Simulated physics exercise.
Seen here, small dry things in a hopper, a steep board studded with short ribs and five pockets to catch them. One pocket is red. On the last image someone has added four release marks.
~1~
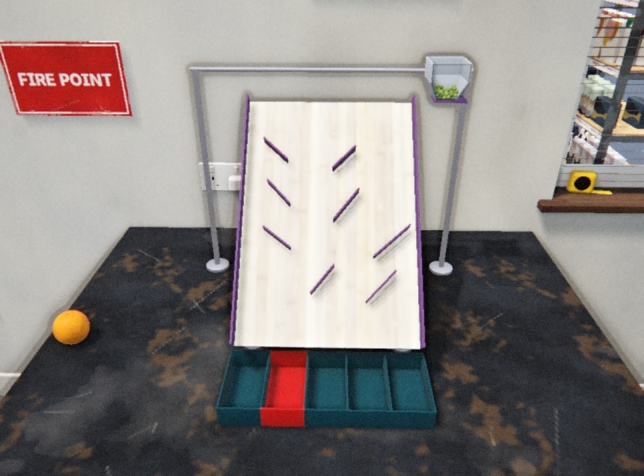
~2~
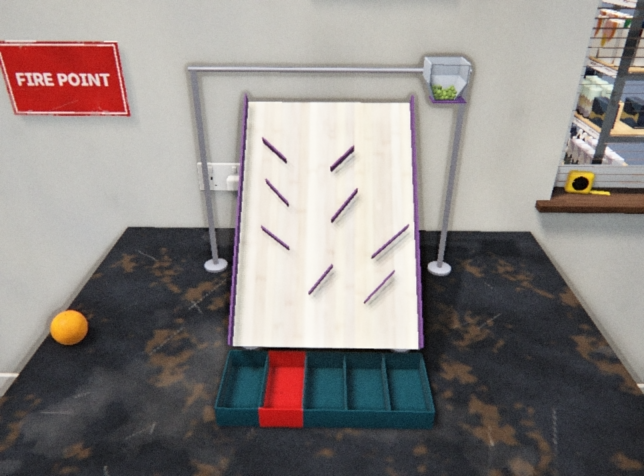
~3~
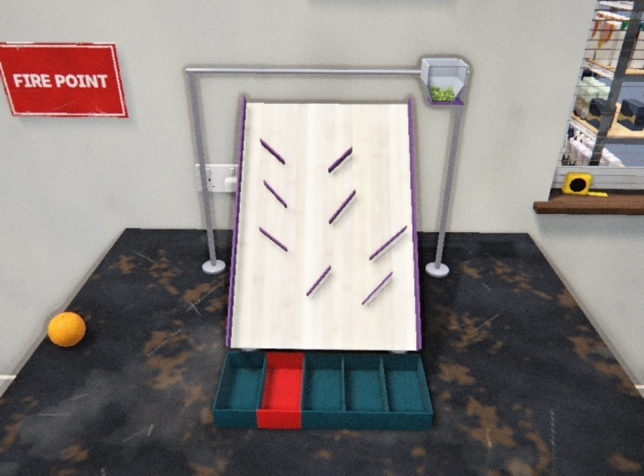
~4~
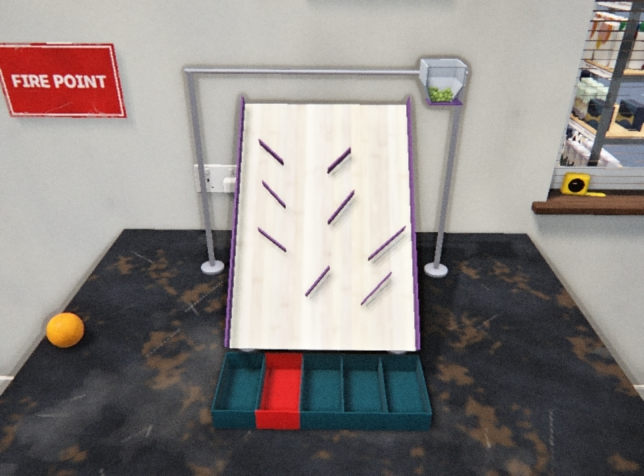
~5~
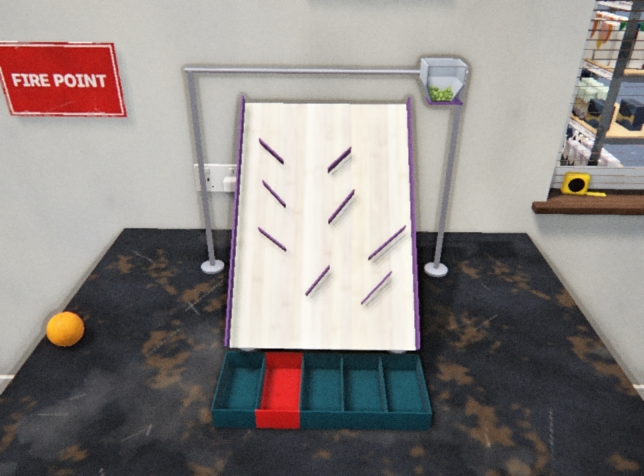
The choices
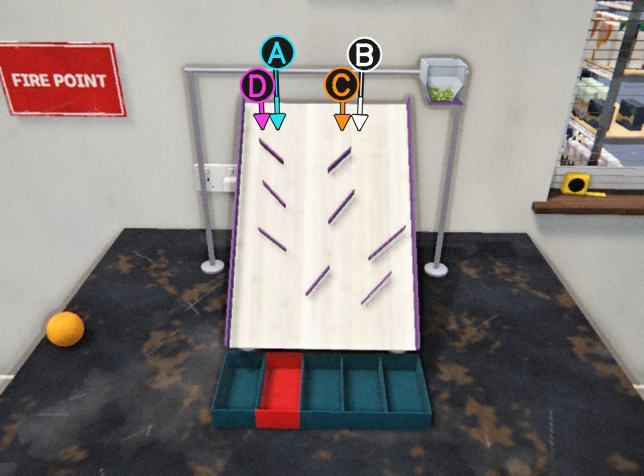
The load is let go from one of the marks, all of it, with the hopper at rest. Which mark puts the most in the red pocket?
C is best.
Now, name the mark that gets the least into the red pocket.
Here it is mark D.
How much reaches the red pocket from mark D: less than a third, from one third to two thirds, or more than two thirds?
It is less than a third.
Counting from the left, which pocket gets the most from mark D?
The first from the left.
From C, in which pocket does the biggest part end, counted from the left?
It is the second one.
On the marked copy, mark A meets the board at (277, 123); mark B meets the board at (359, 124); mark C meets the board at (342, 124); mark D meets the board at (262, 123).
With A, about a third in the red pocket, about half in other pockets, a small part outside the box.
With B, about a quarter in the red pocket, about half in other pockets, about a quarter outside the box.
With C, about half in the red pocket, about a quarter in other pockets, about a quarter outside the box.
With D, a small part in the red pocket, about two thirds in other pockets, about a quarter outside the box.
